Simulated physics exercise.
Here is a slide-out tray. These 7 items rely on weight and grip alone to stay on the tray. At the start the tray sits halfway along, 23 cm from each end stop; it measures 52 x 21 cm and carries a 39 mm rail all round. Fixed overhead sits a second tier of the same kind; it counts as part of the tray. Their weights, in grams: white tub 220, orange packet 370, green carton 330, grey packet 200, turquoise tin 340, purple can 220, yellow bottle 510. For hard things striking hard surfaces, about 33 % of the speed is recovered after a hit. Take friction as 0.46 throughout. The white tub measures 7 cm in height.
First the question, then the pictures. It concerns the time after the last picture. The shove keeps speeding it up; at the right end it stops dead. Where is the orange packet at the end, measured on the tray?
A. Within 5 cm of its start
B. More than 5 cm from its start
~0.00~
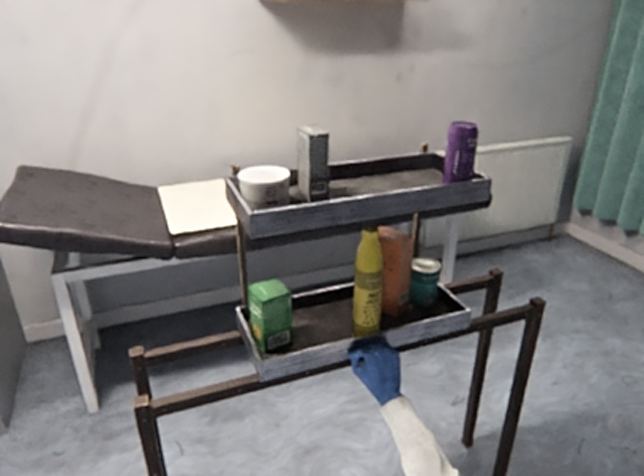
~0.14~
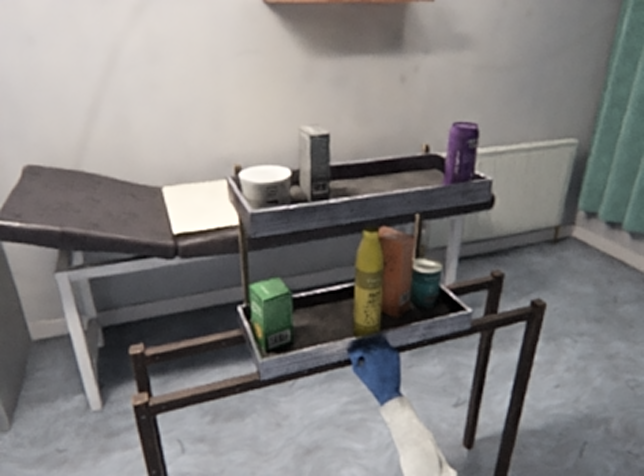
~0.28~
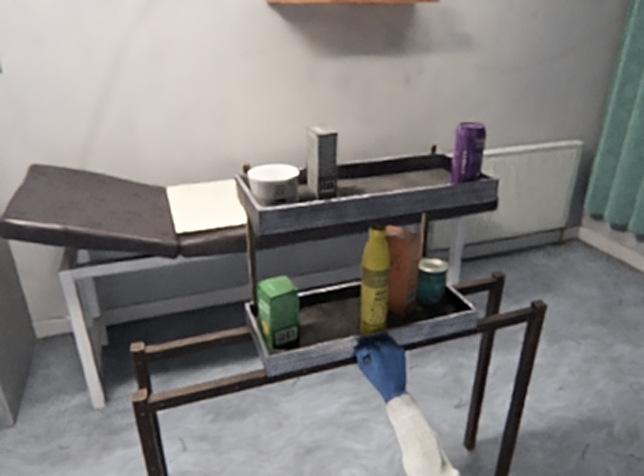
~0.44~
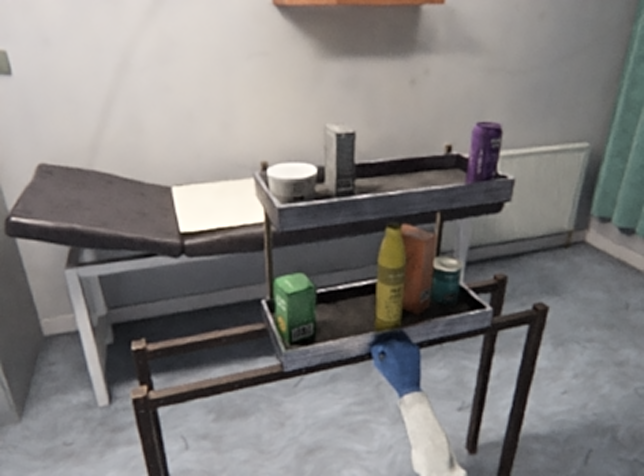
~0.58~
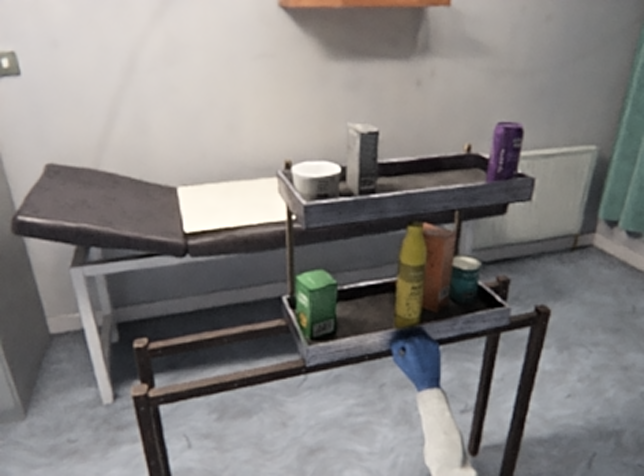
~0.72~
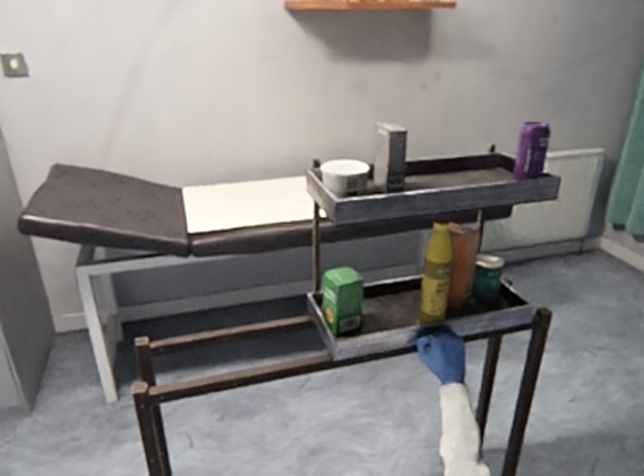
A, within 5 cm of its start.
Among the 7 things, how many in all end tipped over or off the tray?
The number here is 2.
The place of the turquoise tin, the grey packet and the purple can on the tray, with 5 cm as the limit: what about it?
First, the turquoise tin stays in its position; second, the grey packet is moved away; third, the purple can stays in its position.
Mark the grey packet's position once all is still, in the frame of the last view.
Its middle comes to rest around (455, 174).
After 0.92 s, tray has slid 23 cm right; orange packet leaning 7° near (479, 260); grey packet leaning 20°; yellow bottle leaning 14°.
After 1.12 s, tray has slid 23 cm right; orange packet leaning 4° near (474, 262); grey packet on its side; yellow bottle leaning 51°.
After 1.22 s, tray has slid 23 cm right; orange packet leaning 5° near (474, 263); yellow bottle on its side; grey packet on its side.
At rest (2.3 s), tipped over on the tray, grey packet and yellow bottle; the other 5 in place, give or take 5 cm. Seen from the same camera at the end, orange packet near (476, 262).
